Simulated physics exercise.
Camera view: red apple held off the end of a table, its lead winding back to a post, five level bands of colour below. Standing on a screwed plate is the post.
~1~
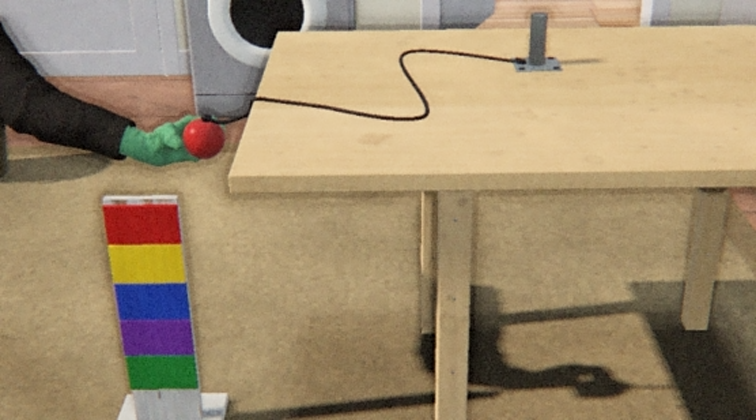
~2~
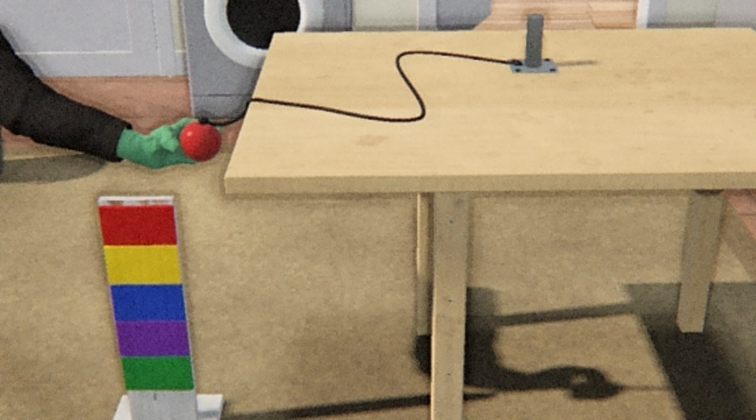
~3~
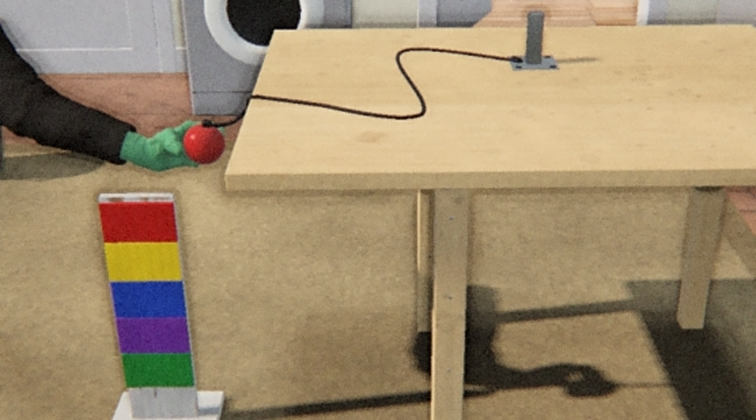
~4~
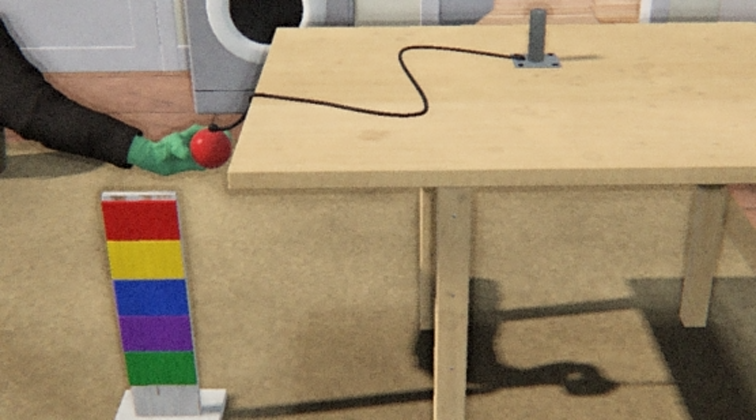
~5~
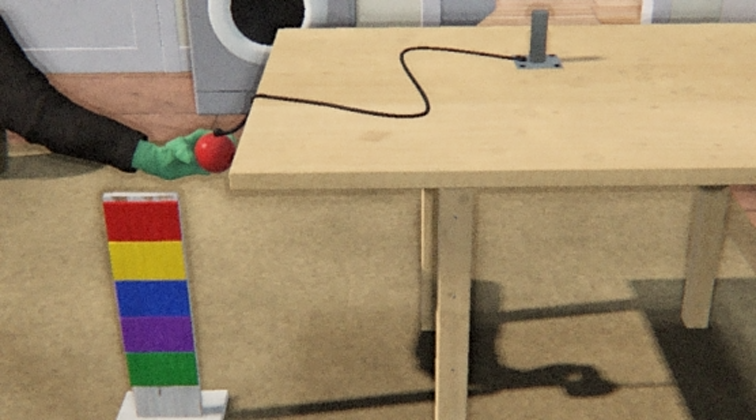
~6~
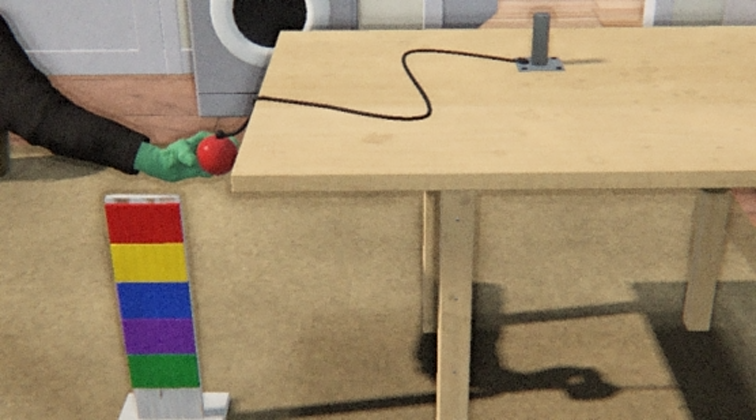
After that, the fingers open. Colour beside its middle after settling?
Green.
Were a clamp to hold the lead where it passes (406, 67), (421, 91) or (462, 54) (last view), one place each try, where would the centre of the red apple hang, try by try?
About (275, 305), (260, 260) and (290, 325).
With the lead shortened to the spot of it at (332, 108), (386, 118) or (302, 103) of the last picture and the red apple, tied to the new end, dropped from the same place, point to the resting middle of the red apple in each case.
I'd expect it near (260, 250) on the first try, near (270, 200) on the second and near (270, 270) on the third.
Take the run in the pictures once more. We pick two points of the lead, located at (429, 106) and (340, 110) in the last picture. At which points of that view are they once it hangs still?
(267, 114) for the first, (278, 213) for the second.
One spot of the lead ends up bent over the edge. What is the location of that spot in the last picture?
Look around (424, 94).
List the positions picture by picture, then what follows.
Red apple (204, 139); red (142, 226); yellow (147, 265); blue (152, 303); purple (157, 339); green (161, 374), in the first picture.
Red apple (201, 141); lead through (475, 58) (398, 59) (413, 89) (401, 121) (303, 106), in the second picture.
Red apple (204, 144), in the third picture.
Red apple (211, 148); lead through (478, 53) (400, 54) (416, 84) (404, 116) (305, 101), in the fourth picture.
Red apple (216, 153), in the fifth picture.
Red apple (217, 155); lead through (481, 56) (404, 57) (419, 88) (407, 119) (309, 104), in the sixth picture.
Early on, apple near (309, 316); level with green.
Midway, apple near (264, 354); level with green.
Finally, apple near (291, 340); level with green. Its centre hangs level with the green band.
